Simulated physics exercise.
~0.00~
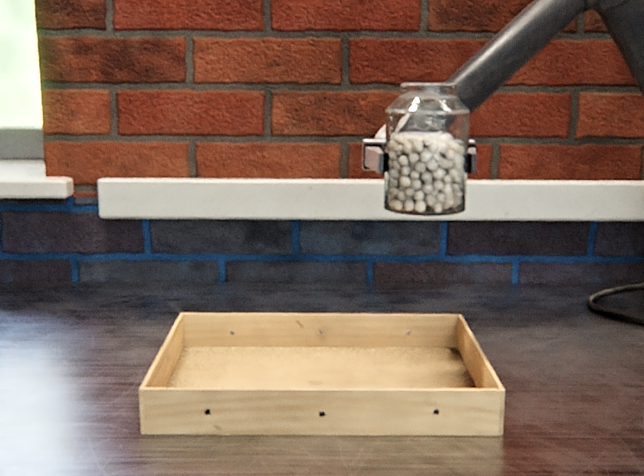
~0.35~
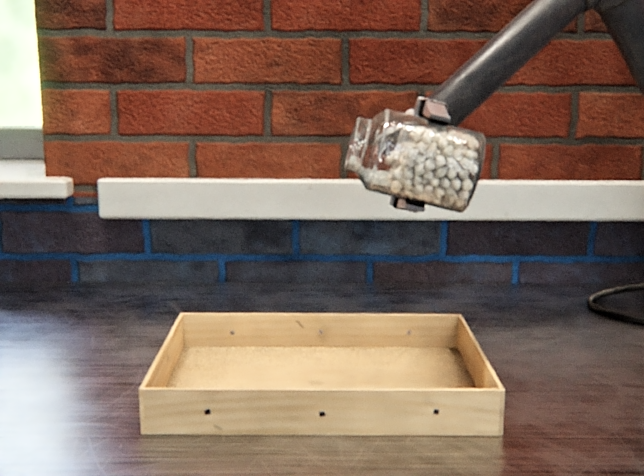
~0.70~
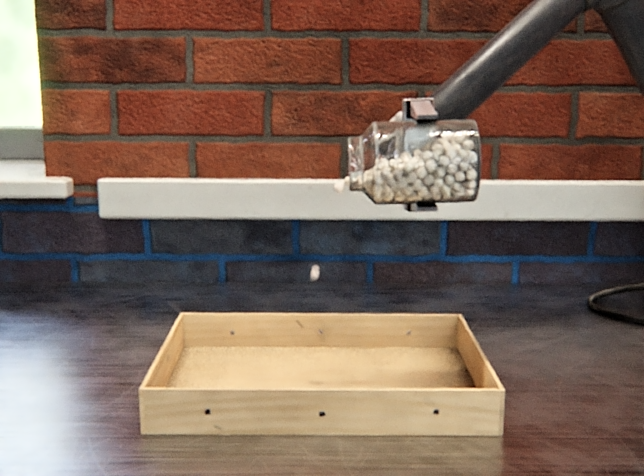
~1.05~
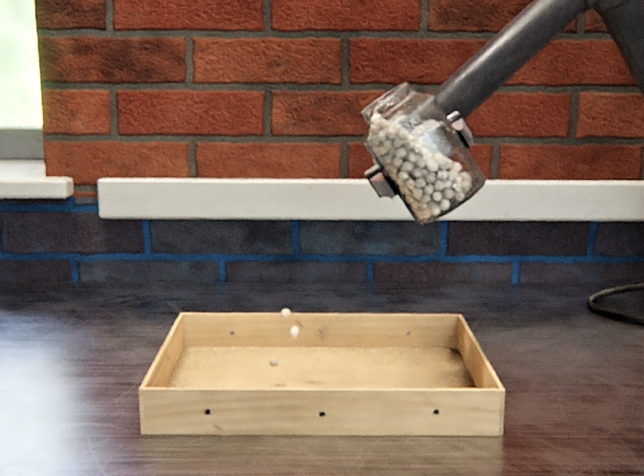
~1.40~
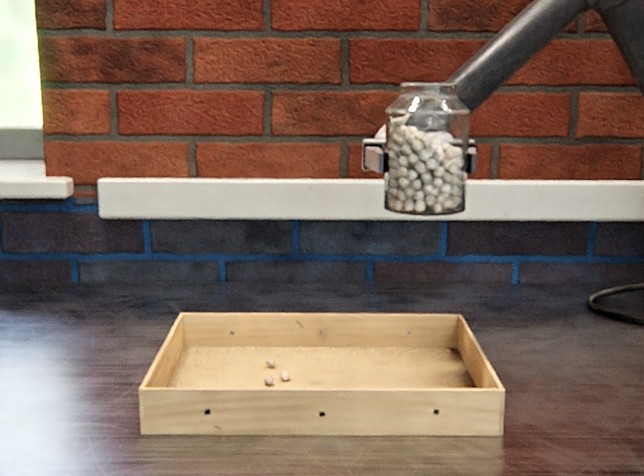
At first, a robot arm holds a clear jar of small whitish beads upright above a shallow wooden tray that sits empty on a dark table, with a brick wall behind. The arm tips the jar over to the left until it lies on its side, the beads sliding toward its mouth. A few beads slip out of the opening and drop toward the tray. The arm then swings the jar back up, while the last loose beads come down into the tray. It ends with the jar upright again, still mostly full, and three beads resting in the tray.
